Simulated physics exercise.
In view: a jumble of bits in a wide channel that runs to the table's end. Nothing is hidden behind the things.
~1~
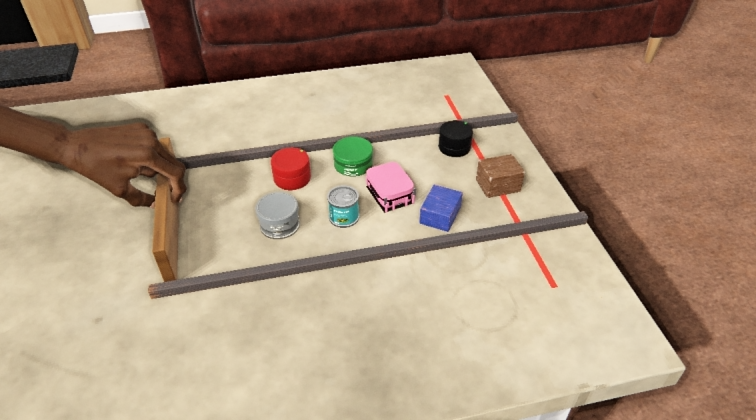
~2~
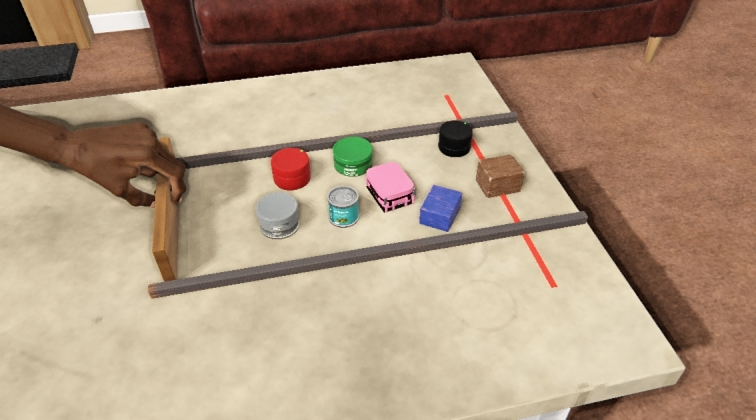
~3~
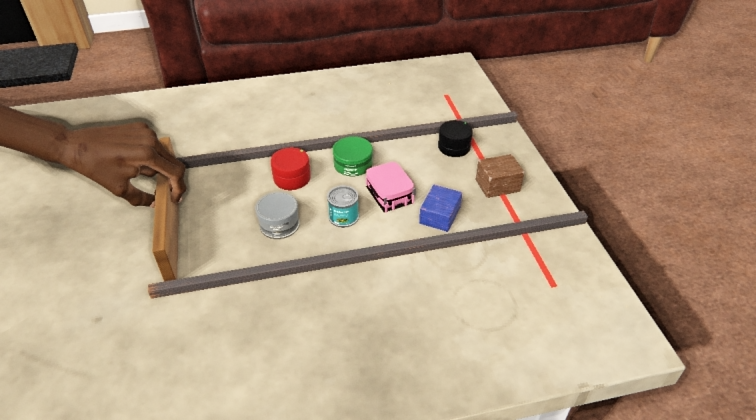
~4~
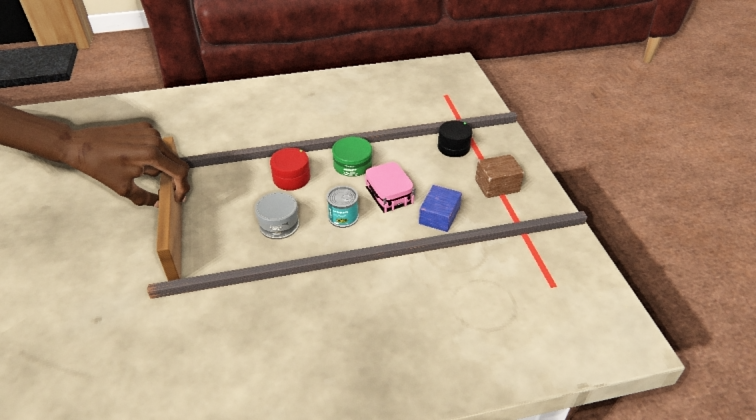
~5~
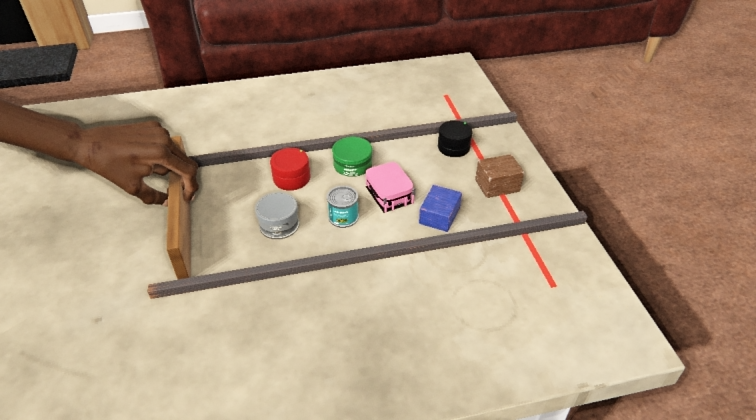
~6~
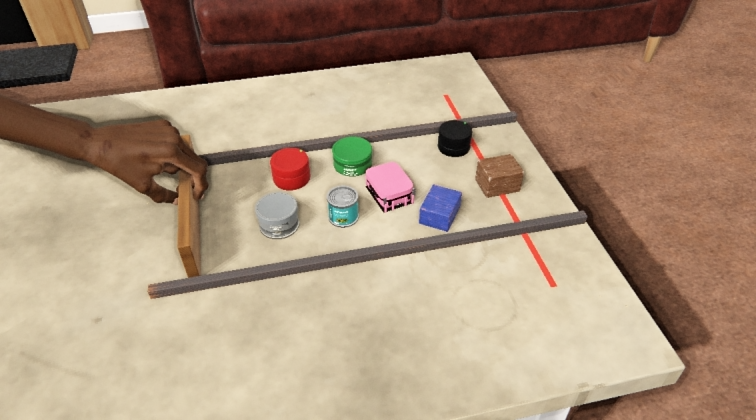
On a living-room table, a hand holding a wooden board still, then sliding it slightly right behind unmoving tubs and blocks.
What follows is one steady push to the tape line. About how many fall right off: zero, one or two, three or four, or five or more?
As it turns out, the number that fall off is one or two.
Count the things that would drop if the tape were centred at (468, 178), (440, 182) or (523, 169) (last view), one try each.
It would be 1, 0 and 5.
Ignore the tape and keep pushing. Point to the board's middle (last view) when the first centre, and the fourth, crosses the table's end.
Near (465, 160) and (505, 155).
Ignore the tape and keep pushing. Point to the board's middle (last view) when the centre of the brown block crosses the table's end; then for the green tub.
For the brown block at (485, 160), for the green tub at (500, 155).
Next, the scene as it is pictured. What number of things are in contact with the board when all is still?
The number is 3.
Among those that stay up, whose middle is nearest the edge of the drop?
It is the green tub.
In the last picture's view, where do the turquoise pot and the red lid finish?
About (529, 202), and the other about (494, 138).
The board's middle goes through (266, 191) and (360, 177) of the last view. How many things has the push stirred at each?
By then 1, and 6.
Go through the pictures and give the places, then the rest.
In the first picture, brown block (500, 176); black lid (455, 139); blue block (441, 208); board (168, 206); tape (491, 174).
In the second picture, black lid (455, 139); red lid (291, 169).
In the third picture, blue block (441, 208); pink case (390, 187).
In the fourth picture, brown block (499, 176); board (171, 205).
In the fifth picture, black lid (455, 139); green tub (353, 157).
In the sixth picture, brown block (499, 176); black lid (455, 138); blue block (440, 208); board (190, 203); tape (490, 174).
Early on, none off yet; brown block at rest near (499, 176); black lid at rest near (455, 138); blue block at rest near (440, 208).
A while later, none off yet; brown block at rest near (499, 176); black lid at rest near (455, 138); blue block travelled a little near (462, 211).
Further along, none off yet; brown block travelled about its own width near (528, 179); black lid travelled well along near (518, 131); blue block travelled well along near (516, 205).
Finally, the number that fall off is one or two; lost, black lid and brown block.
